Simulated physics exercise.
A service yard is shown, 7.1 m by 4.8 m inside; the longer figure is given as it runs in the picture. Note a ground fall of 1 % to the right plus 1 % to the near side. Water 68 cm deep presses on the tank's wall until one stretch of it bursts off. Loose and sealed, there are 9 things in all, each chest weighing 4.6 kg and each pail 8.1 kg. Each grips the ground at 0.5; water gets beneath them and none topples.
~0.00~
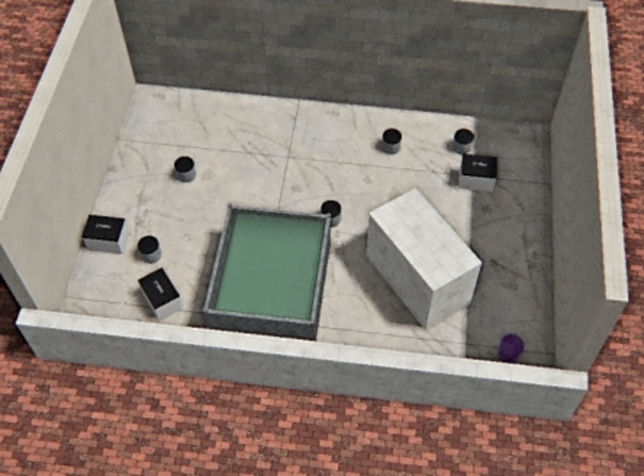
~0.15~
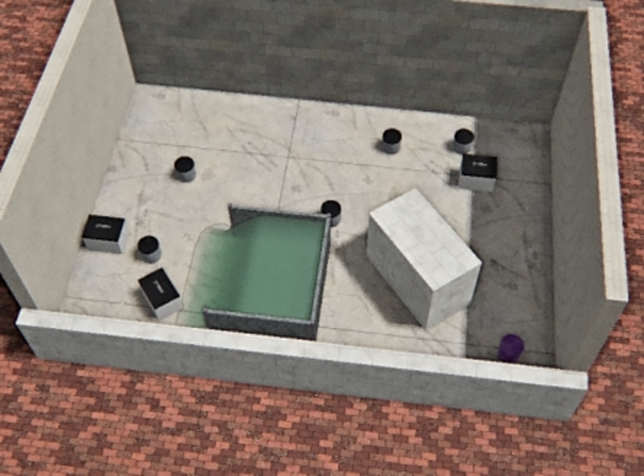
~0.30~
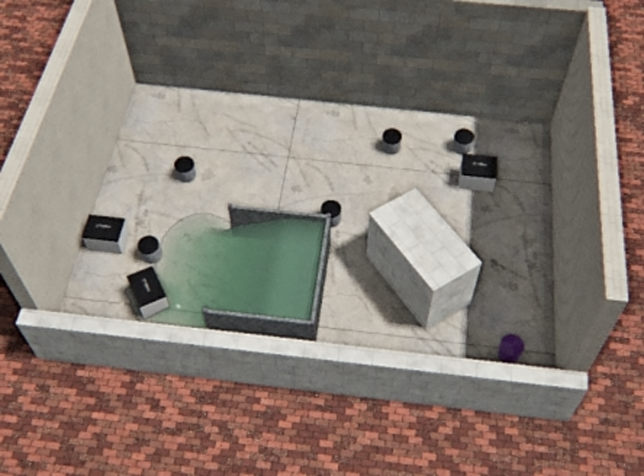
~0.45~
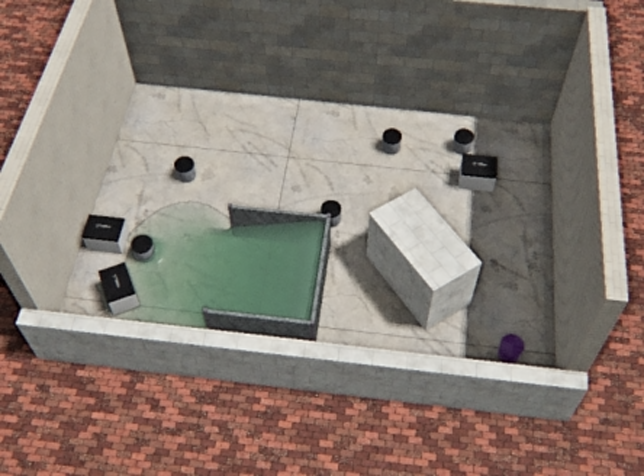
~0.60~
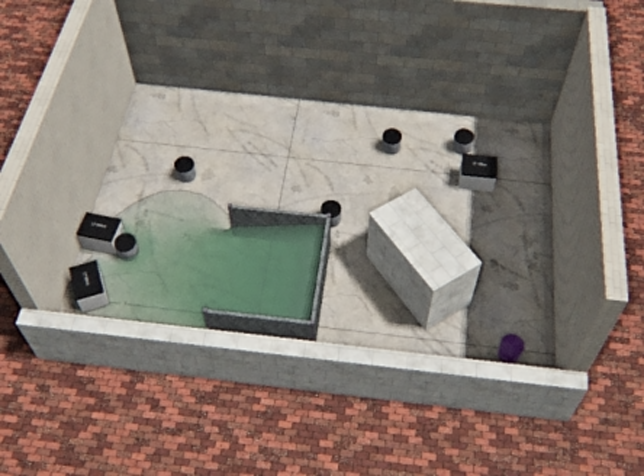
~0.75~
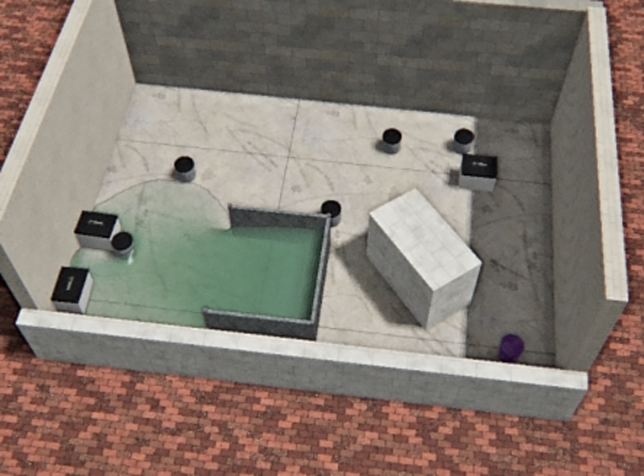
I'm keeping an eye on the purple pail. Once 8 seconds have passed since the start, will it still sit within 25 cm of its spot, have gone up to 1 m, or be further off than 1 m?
It will still sit within 25 cm of its spot.
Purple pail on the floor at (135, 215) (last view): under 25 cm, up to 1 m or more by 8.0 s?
Short answer: It drifts a great distance.
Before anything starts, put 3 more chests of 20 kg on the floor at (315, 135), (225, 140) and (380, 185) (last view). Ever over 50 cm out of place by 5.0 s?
One by one: Beyond the mark, beyond the mark, below the mark.
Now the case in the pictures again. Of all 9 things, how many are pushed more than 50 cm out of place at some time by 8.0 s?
My count gives 6.
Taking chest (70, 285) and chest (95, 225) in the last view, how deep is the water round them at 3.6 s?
First about 11 cm, second about 8 cm.
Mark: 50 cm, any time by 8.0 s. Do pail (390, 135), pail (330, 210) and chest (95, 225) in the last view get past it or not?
Results in listed order: Exceeds / falls short / exceeds.
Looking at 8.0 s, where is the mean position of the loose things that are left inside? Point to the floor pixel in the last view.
Centre of the remaining things: Roughly (402, 186).
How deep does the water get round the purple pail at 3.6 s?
I'd put it at about 0 cm.
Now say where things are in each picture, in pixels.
The purple pail at (512, 344) rests on the ground; water covers 2.4 m2; 0 of 9 have shifted, in the first picture.
The purple pail at (512, 344), on the bottom; 3.4 m2 under water; 0 of 9 have shifted, in the second picture.
The purple pail at (512, 344) rests on the ground; 4.5 m2 under water; 1 of 9 have shifted, in the third picture.
The purple pail at (512, 344) rests on the ground; 5.7 m2 under water; 2 of 9 have shifted, in the fourth picture.
The purple pail at (512, 344), on the bottom; water covers 7.0 m2; 3 of 9 have shifted, in the fifth picture.
The purple pail at (512, 344), on the bottom; 8.1 m2 under water; 3 of 9 have shifted, in the sixth picture.
After 1.6 s the purple pail is near (512, 344), 0.0 m from its start, aground; 3 afloat.
After 3.6 s the purple pail is near (512, 344), 0.0 m from its start, aground; 2 afloat.
After 5.6 s the purple pail is near (512, 344), 0.0 m from its start, aground; 2 afloat.
After 8.0 s the purple pail is near (511, 348), 0.1 m from its start, aground; 3 afloat.
